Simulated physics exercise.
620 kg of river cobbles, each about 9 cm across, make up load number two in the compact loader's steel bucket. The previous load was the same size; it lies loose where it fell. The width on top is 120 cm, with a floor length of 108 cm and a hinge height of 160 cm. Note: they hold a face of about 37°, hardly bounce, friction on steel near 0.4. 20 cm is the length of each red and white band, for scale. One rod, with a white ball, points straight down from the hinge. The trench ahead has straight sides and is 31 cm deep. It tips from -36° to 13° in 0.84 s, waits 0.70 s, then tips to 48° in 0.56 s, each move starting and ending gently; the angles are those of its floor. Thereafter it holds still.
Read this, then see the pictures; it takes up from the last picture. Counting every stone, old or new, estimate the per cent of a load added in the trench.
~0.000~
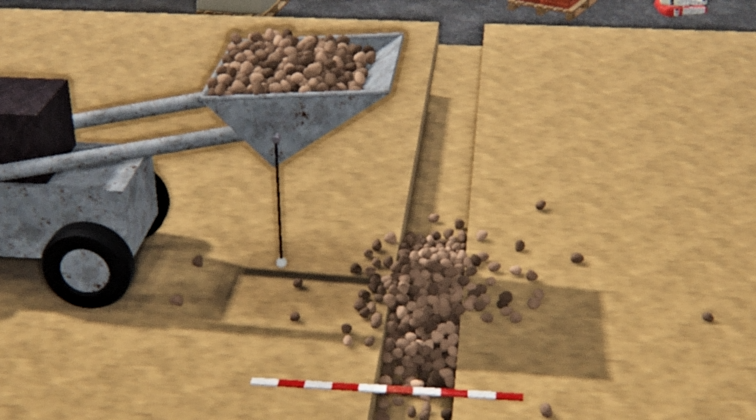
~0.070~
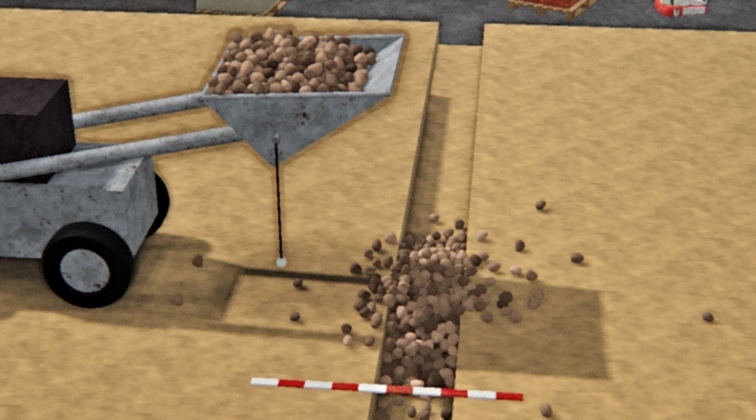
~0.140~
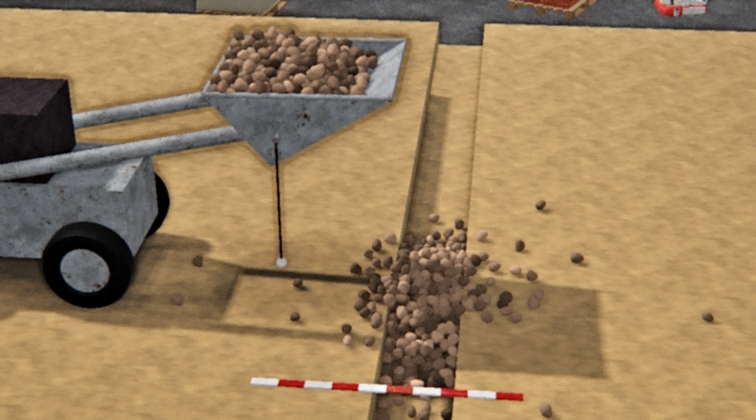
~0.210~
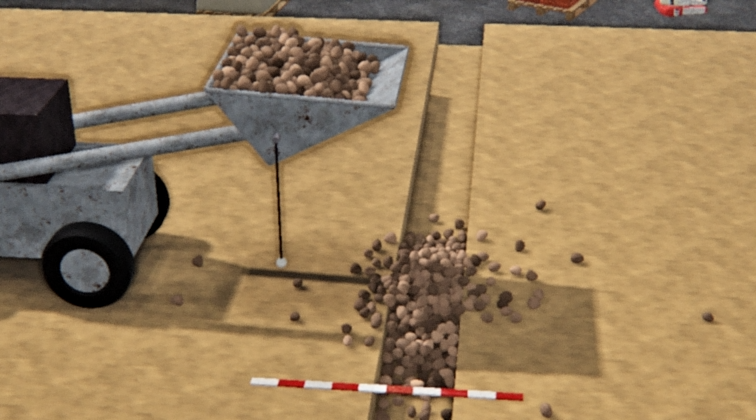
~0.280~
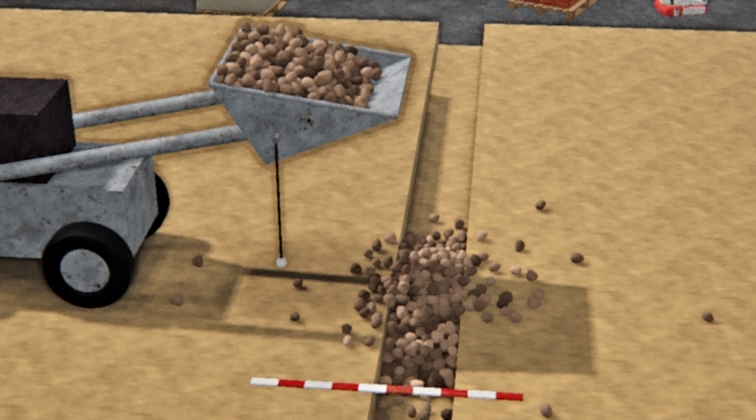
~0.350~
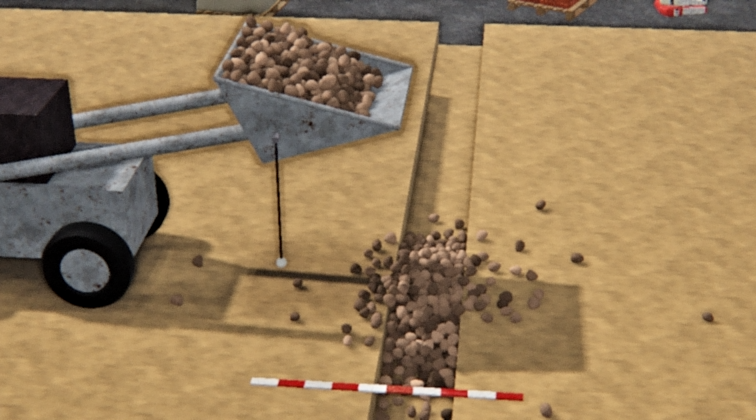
Roughly 58 per cent of a load more.
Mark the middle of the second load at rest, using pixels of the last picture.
They end up centred around (427, 277).
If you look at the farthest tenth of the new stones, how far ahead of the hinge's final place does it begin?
Around 160 cm ahead of it.
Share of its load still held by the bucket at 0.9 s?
Close to 100 per cent of the load.
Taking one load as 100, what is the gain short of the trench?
Some 20 per cent.
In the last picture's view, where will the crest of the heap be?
Near (418, 260).
After 0.6 s the floor is at 5°; in per cent of one load, 100 in the bucket, 5 short of the trench, 91 in the trench, 6 past the trench; the foremost stones are at (561, 284).
After 0.9 s the floor is at 13°; in per cent of one load, 99 in the bucket, 5 short of the trench, 91 in the trench, 6 past the trench; the foremost stones are at (561, 284).
After 2.5 s the floor is at 48°; in per cent of one load, 1 in the bucket, 32 short of the trench, 145 in the trench, 23 past the trench; the foremost stones are at (619, 296).
After 5.3 s the floor is at 48°; in per cent of one load, 0 in the bucket, 26 short of the trench, 149 in the trench, 26 past the trench; the foremost stones are at (634, 313). Net gain in the trench, 58.
